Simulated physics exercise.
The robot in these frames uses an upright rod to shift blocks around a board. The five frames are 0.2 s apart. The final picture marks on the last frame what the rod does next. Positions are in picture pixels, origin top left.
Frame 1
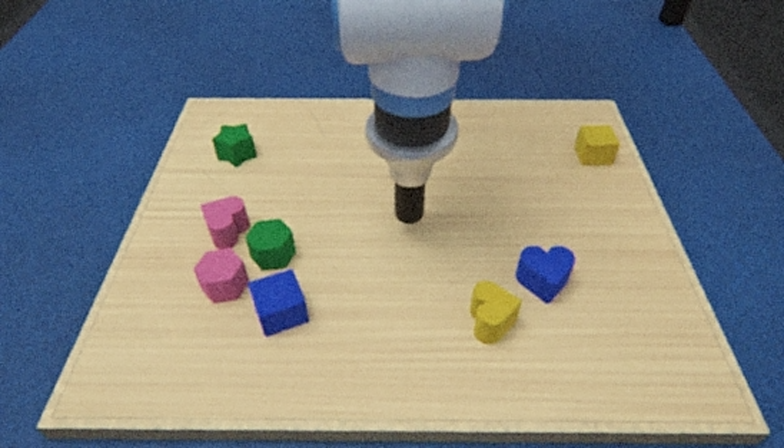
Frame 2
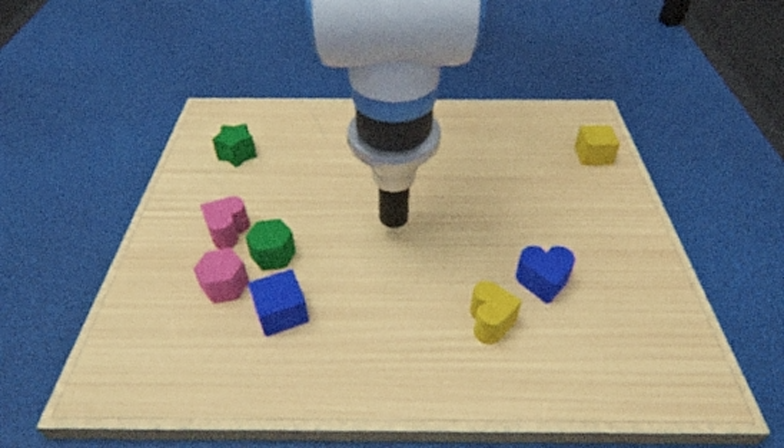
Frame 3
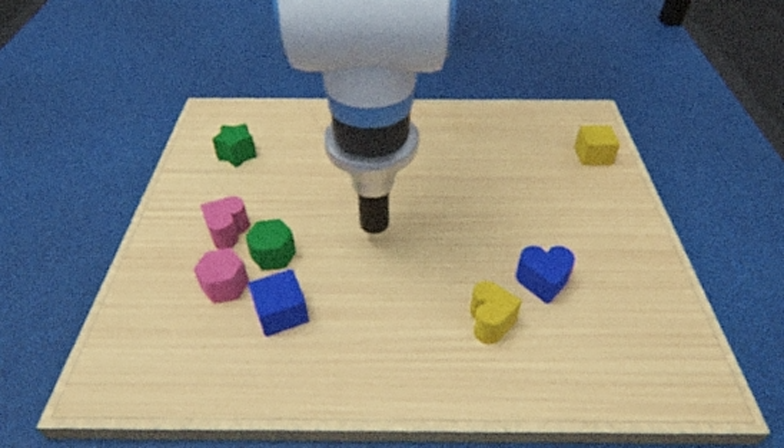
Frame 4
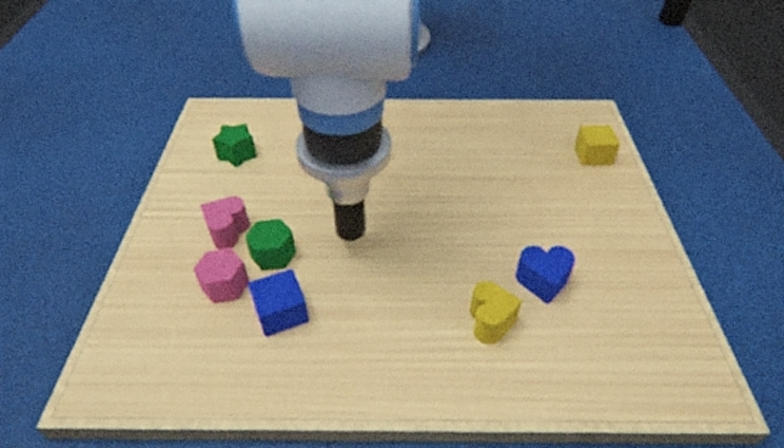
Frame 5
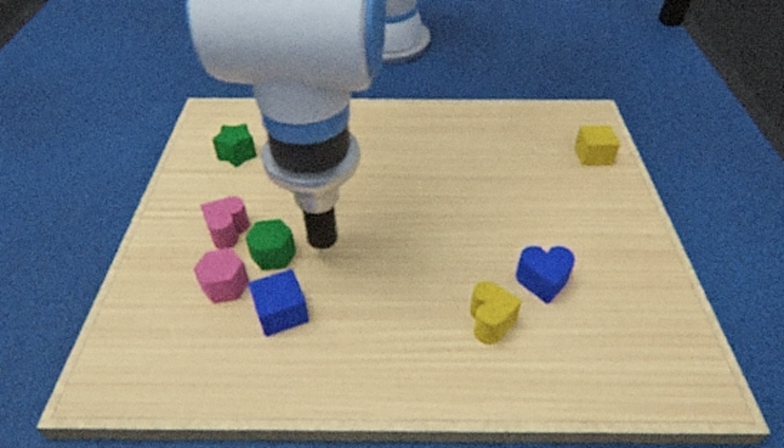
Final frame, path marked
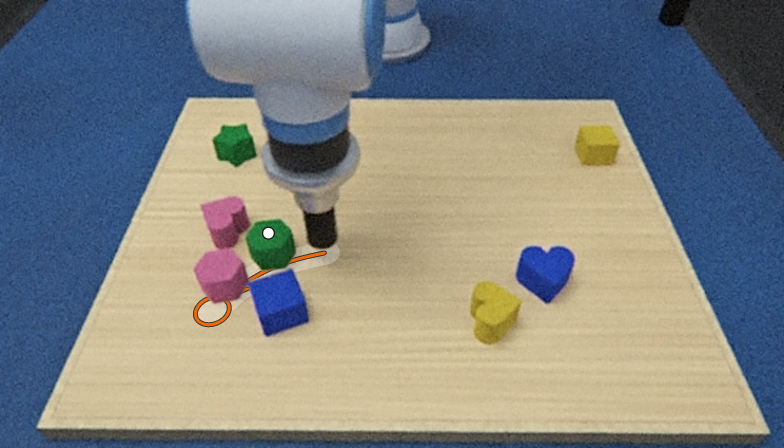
A robot arm holding an upright rod glided left and slightly toward the viewer across a wooden board, nearing the green hexagonal block, while the pink, green, blue and yellow blocks all stayed still.
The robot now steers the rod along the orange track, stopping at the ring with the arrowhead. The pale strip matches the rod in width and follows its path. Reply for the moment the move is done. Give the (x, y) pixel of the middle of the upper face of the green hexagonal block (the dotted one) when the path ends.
Located at (228, 235).
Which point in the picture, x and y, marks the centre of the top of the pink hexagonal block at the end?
By then it is at (168, 282).
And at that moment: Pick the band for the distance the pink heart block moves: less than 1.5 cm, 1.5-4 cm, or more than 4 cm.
Net shift: Below 1.5 cm.
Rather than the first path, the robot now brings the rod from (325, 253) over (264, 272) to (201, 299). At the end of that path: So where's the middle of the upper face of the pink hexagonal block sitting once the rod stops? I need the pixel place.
The spot you're after is about (152, 292) in the image.
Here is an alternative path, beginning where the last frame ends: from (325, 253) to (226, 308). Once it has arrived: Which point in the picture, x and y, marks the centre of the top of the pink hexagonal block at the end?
It ends at (193, 268).
Drawn move, from (325, 253) over (284, 263) and (246, 283) to (212, 311); the dot is on the green hexagonal block.
What follows on the original path. One third of the way, rod at (281, 249); green hexagonal block at (246, 234).
Two thirds of the way, rod at (241, 268); pink hexagonal block at (200, 270), turned 25° anticlockwise; pink heart block at (217, 208), turned 15° clockwise; green hexagonal block at (228, 235), turned 25° clockwise.
At the end, rod at (207, 296); pink hexagonal block at (168, 282); pink heart block at (217, 208), turned 15° clockwise; green hexagonal block at (228, 235), turned 25° clockwise; blue four-sided block still.
